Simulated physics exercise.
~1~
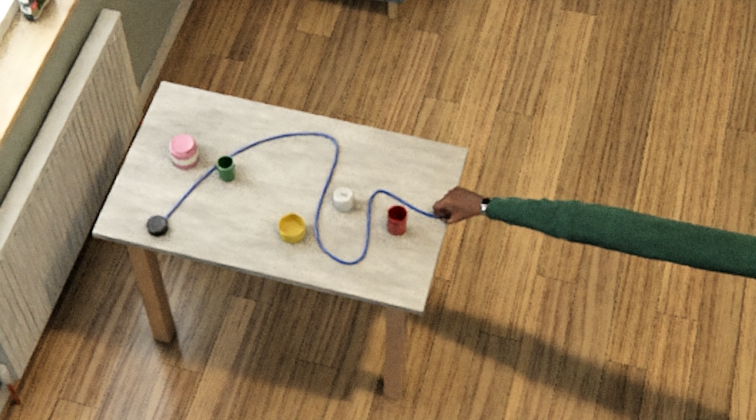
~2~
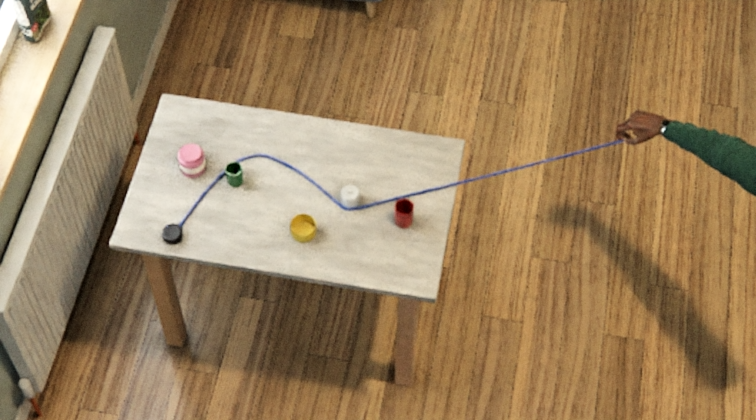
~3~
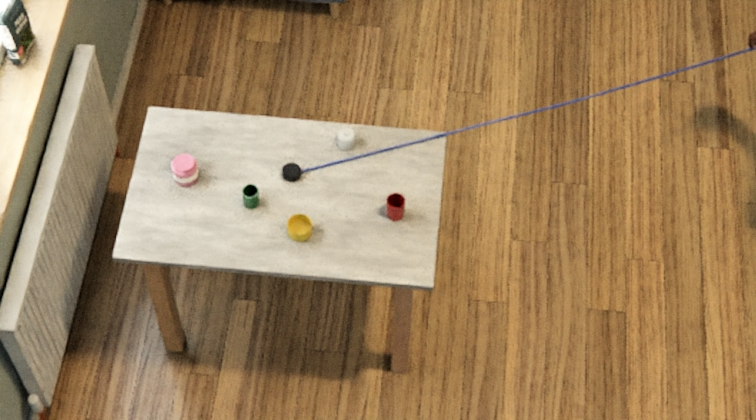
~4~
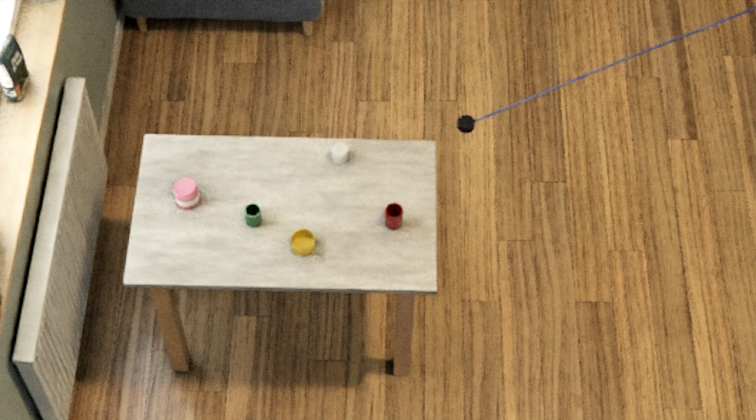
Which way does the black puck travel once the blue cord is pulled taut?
It moves to the right, crossing the table and ending up beyond the tabletop, still on the cord.
